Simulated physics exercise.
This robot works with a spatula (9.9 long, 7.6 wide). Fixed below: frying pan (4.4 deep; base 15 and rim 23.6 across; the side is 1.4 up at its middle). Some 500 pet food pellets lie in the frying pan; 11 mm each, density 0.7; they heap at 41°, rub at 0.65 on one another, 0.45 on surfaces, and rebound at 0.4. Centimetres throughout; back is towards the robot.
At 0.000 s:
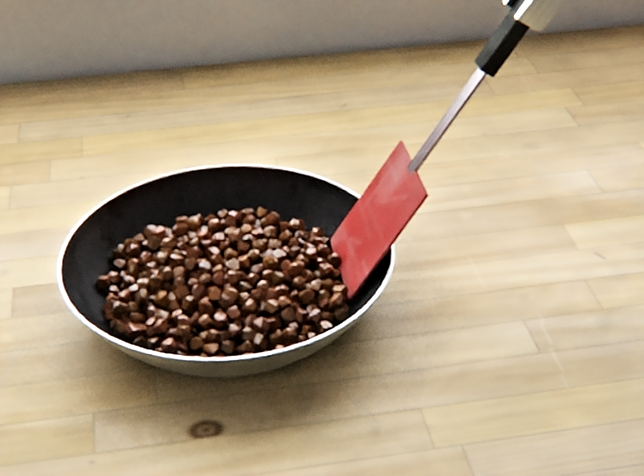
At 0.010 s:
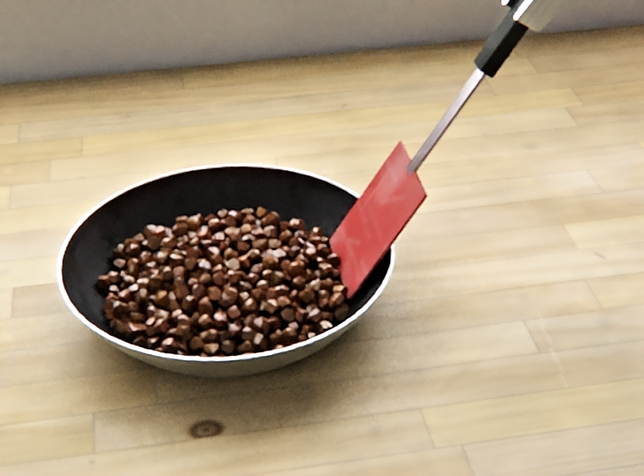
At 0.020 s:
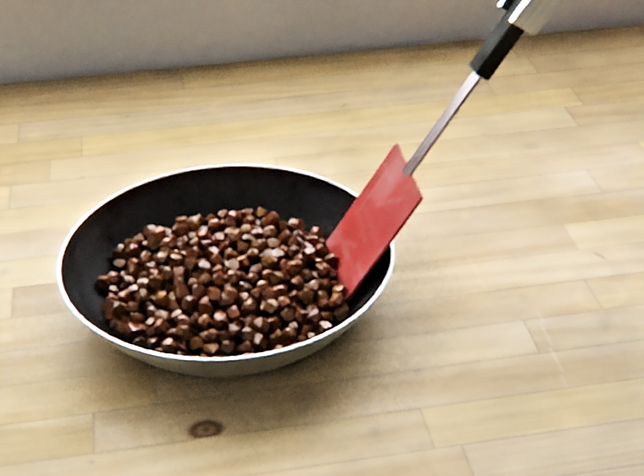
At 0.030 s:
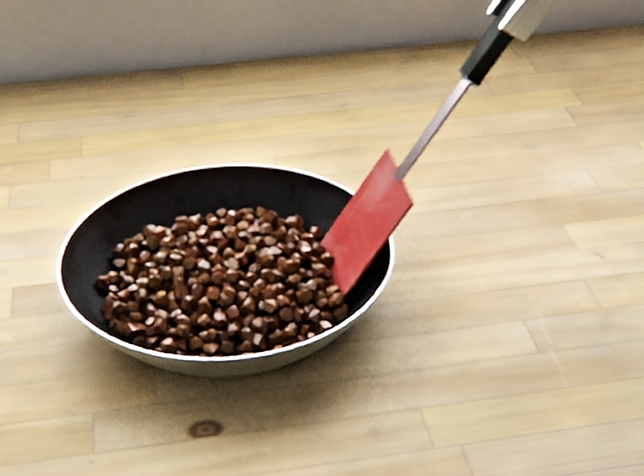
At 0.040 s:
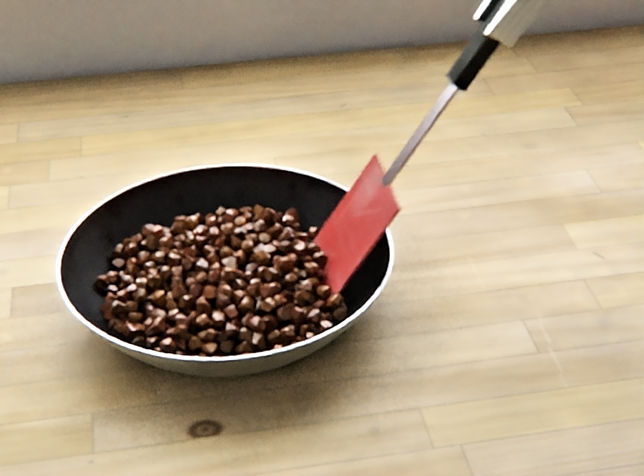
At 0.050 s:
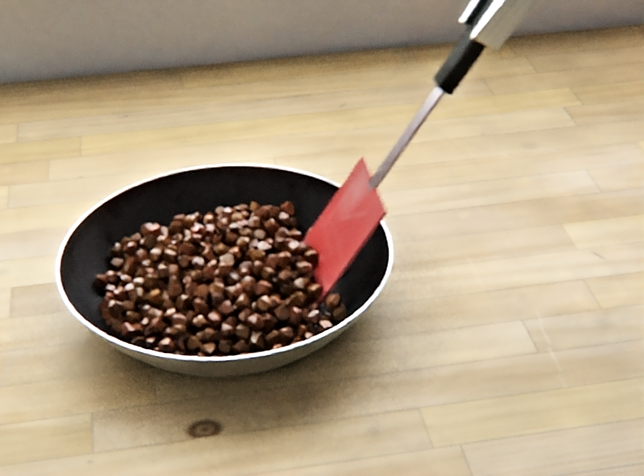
A pale wooden tabletop with a grey wall behind it is seen from above at an angle, and the view stays still. A black frying pan with a light rim sits left of centre, heaped with small brown pellets, while a red spatula with a metal shaft and black handle slants in from the upper right. The spatula stays still at first, then slides a short way left against the heap, nudging the nearby pellets slightly.
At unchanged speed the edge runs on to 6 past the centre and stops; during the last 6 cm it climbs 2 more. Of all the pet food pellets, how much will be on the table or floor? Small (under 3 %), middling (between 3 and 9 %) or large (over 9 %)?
Share on the table or floor: Large (over 9 %).
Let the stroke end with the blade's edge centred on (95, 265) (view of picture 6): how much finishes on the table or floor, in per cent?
About 40 per cent.
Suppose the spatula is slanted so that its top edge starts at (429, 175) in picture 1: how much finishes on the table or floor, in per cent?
About 15 per cent.
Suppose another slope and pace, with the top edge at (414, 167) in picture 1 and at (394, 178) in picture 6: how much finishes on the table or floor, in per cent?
About 5 per cent.
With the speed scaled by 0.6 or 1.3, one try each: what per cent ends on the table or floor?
About 5 and 25 per cent.
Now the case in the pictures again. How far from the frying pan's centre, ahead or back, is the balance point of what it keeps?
About 4.0 cm ahead.
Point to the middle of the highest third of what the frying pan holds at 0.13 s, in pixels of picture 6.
Near (169, 262).
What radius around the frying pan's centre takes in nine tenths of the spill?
About 25 cm.
By 0.09 s, sloping 57°, highest piece 6 above the table; 500 in the frying pan.
By 0.13 s, sloping 57°, highest piece 6 above the table; 499 in the frying pan, 1 on the blade or in flight.
By 0.35 s, sloping 57°, highest piece 6 above the table; 407 in the frying pan, 93 on the table or floor.
By 1.40 s, sloping 57°, highest piece 5 above the table; 405 in the frying pan, 95 on the table or floor.
Final count, 405 in the frying pan, 95 on the table or floor. That is 19 % on the table or floor.
